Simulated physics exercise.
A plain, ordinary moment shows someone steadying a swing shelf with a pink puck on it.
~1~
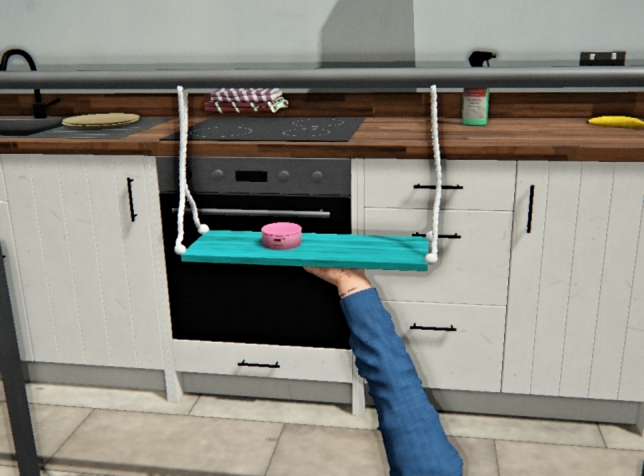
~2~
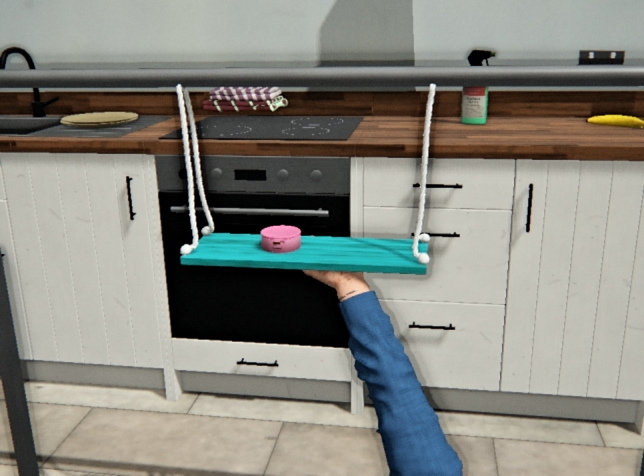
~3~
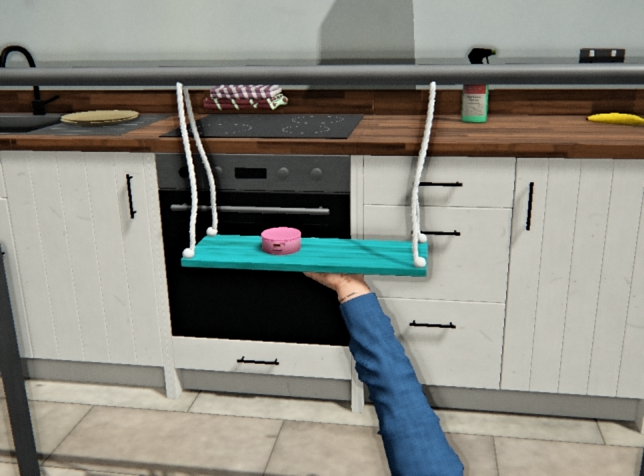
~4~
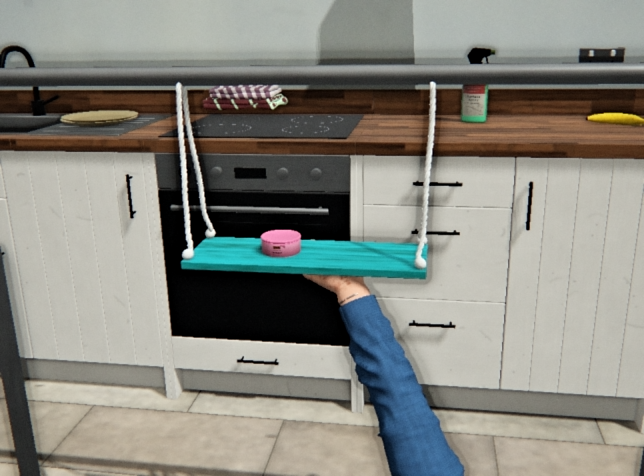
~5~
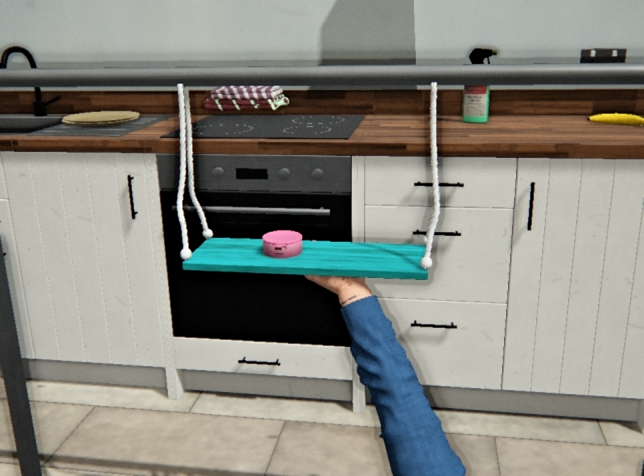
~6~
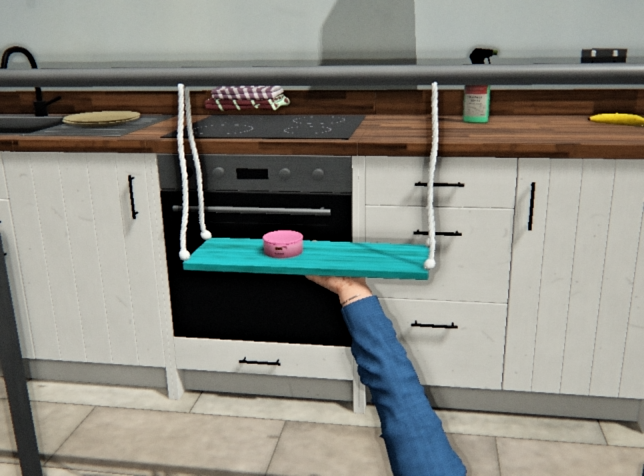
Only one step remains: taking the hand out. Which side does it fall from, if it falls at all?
It does not fall.
Then, 0.24 s past the final frame, board level; puck on the board near (283, 247).
When it is over, board level; puck on the board near (283, 247). The pink puck keeps its place.
